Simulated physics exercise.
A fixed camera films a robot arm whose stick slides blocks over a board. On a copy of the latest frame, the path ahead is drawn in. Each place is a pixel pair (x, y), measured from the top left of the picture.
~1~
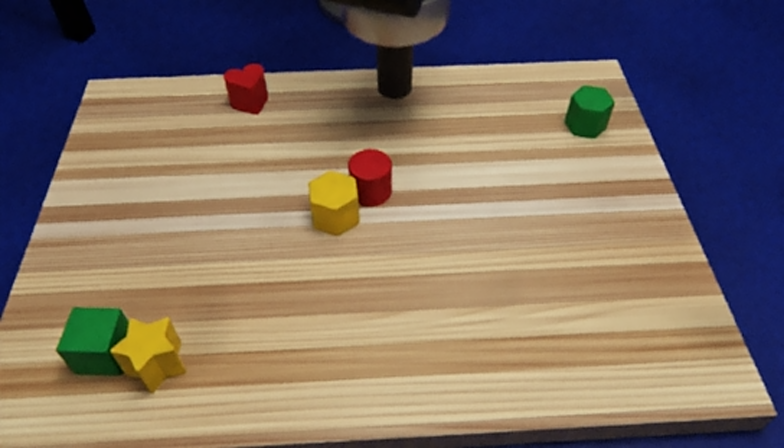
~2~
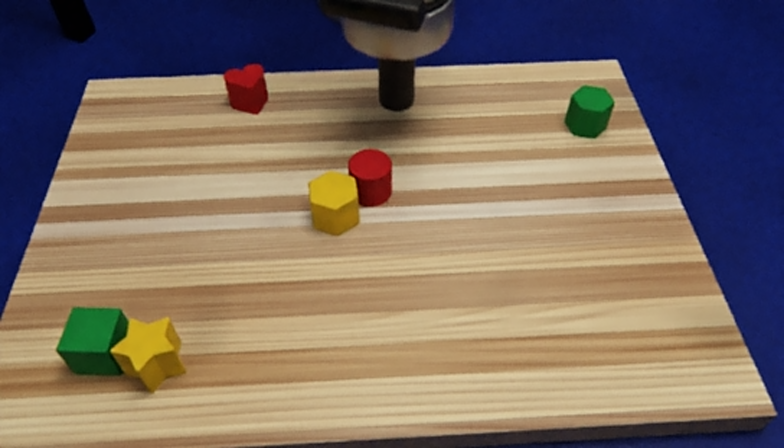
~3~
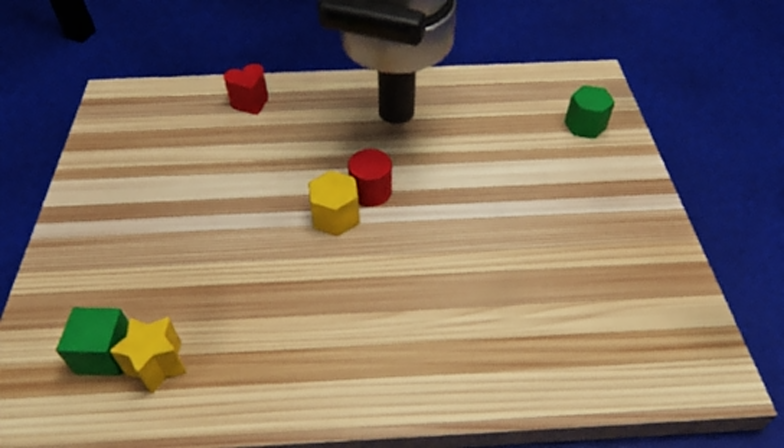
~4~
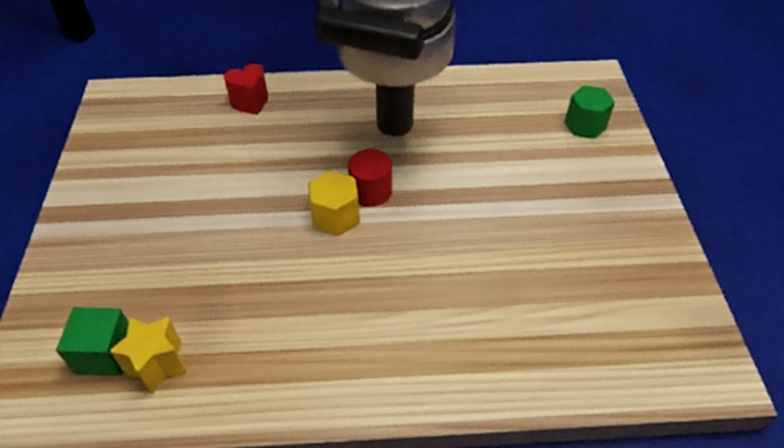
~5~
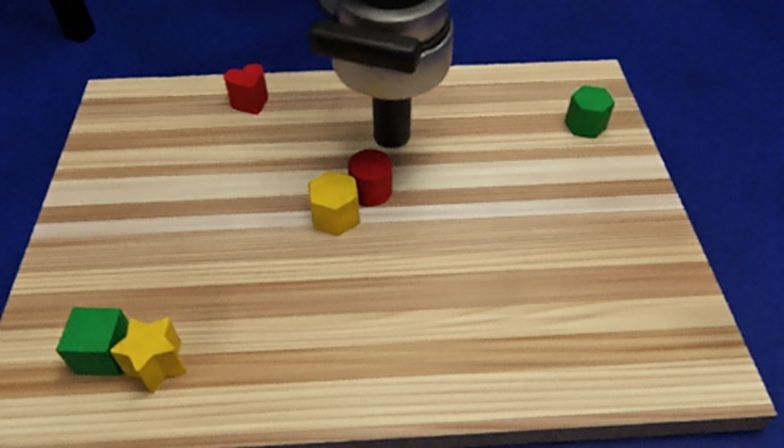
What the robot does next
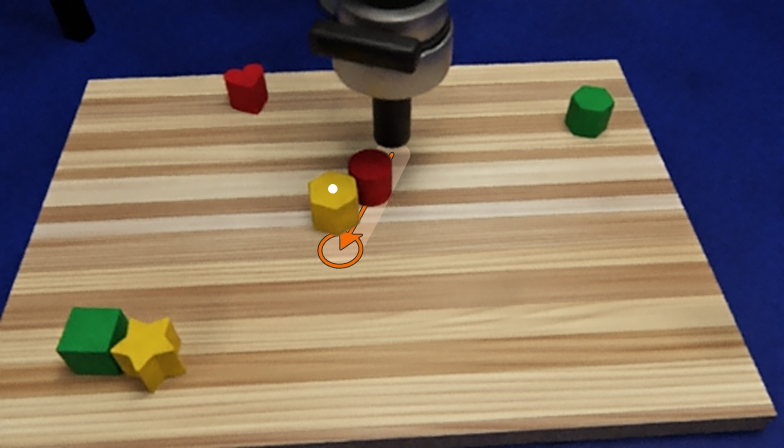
A robot arm with a dark stick-like tip starts near the far edge of a striped wooden board and moves slowly toward the viewer. It then shifts slightly left, drawing close behind the red cylinder and yellow hexagonal block, while all the red, green and yellow blocks stay still.
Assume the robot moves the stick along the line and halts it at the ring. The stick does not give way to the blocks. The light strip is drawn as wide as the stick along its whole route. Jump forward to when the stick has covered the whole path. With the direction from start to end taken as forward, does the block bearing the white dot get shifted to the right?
Yes - that is the case.
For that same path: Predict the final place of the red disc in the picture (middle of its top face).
It ends at (356, 256).
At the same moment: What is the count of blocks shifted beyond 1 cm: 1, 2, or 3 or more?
My prediction: Two blocks.
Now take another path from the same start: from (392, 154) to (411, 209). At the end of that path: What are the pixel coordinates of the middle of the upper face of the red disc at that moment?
The middle of its upper face will lie at (368, 184).
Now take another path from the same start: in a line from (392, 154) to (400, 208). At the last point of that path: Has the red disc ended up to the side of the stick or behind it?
That would be a yes.
The drawn path runs from (392, 154) to (340, 250); the dot is on the yellow hexagonal block.
What follows on the original path. One third of the way, stick (376, 166); yellow hexagonal block (322, 203), turned 45° clockwise; red disc (365, 186).
Two thirds of the way, stick (359, 198); yellow hexagonal block (311, 213), turned 70° clockwise; red disc (360, 222).
At the end, stick (339, 232); yellow hexagonal block (290, 228), turned 110° clockwise; red disc (356, 256).
